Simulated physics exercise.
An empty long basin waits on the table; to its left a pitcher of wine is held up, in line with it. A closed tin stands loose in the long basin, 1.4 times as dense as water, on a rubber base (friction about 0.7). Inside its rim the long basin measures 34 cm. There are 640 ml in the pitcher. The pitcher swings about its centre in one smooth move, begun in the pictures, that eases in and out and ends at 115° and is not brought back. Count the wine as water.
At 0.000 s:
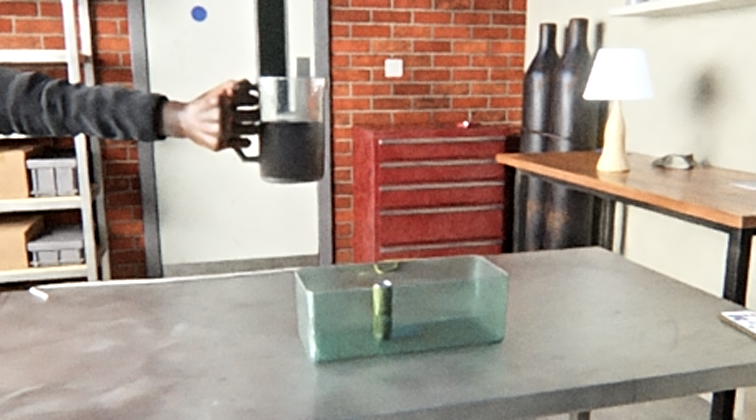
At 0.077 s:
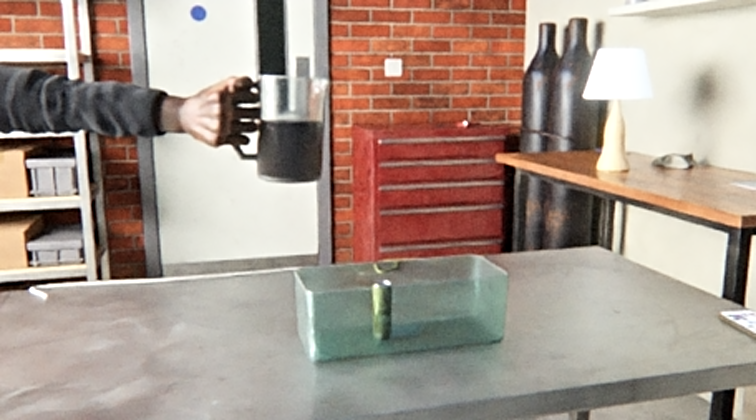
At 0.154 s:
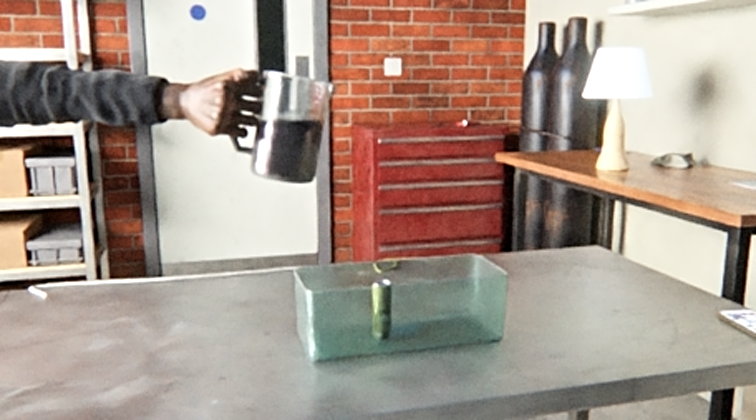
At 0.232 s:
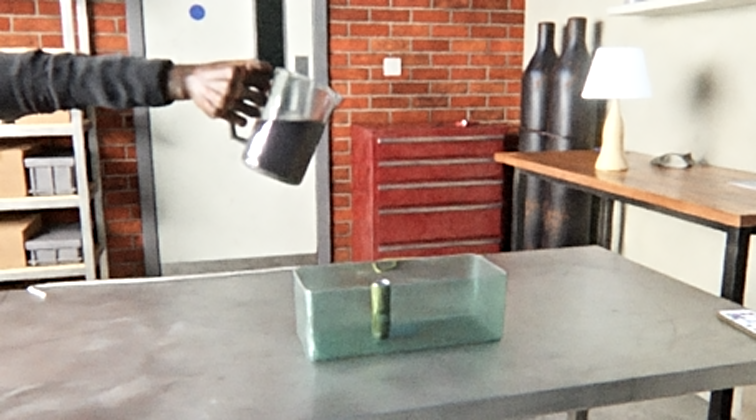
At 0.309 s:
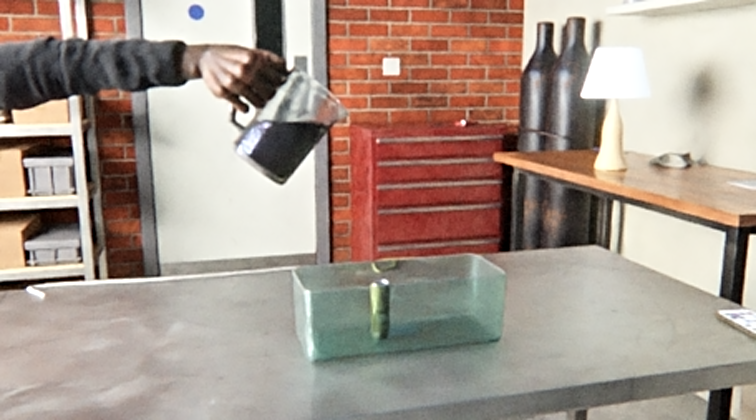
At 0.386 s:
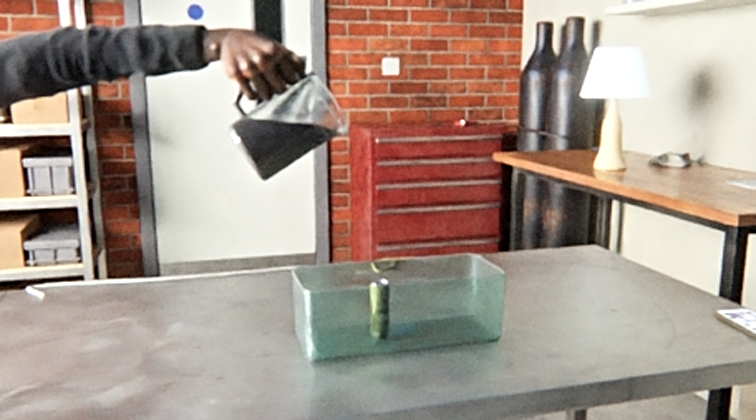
A pitcher of dark liquid, gripped by a hand reaching in from the left, hangs upright above a table, then starts to lean to the right. The hand turns over with it, tilting it steadily further until it leans steeply, while the clear, greenish long basin and the tin standing inside stay still below.
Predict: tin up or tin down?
The tin remains upright.
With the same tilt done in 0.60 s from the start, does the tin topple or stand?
The tin stays up.
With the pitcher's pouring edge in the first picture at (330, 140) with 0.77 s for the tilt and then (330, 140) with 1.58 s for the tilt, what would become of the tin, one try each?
First it falls; then it falls.
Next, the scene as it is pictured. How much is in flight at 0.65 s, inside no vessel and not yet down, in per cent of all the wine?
About 36 per cent.
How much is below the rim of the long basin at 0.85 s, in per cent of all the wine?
About 58 per cent.
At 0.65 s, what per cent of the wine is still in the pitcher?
Near 62 in a hundred.
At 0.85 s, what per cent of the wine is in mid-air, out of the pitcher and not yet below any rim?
About 28 per cent.
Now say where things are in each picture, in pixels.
In the first picture, it leans 0°; its right rim is at (330, 79); the wine meets the walls at (259, 122) and (321, 120); the long basin's rim runs from (301, 282) to (494, 266); the tin's top is at (383, 286).
In the second picture, it leans 3°; its right rim is at (332, 81); the wine meets the walls at (259, 121) and (320, 120).
In the third picture, it leans 11°; its right rim is at (337, 87); the wine meets the walls at (258, 122) and (321, 120).
In the fourth picture, it leans 24°; its right rim is at (344, 99); the wine meets the walls at (255, 127) and (323, 121).
In the fifth picture, it leans 40°; its right rim is at (349, 115); the wine meets the walls at (240, 134) and (327, 123).
In the sixth picture, it leans 58°; its right rim is at (349, 134); the wine meets the walls at (232, 124) and (336, 129).
After 0.65 s the tilt is 108° and 62 per cent is still to pour; the tin stands where it began.
After 0.85 s the tilt is 115° and 13 per cent is still to pour; the tin stands where it began.
After 1.05 s the tilt is 115° and 1 per cent is still to pour; the tin stands where it began.
After 1.27 s the tilt is 115° and 0 per cent is still to pour; the tin stands where it began.
In the end the tin stands where it began.
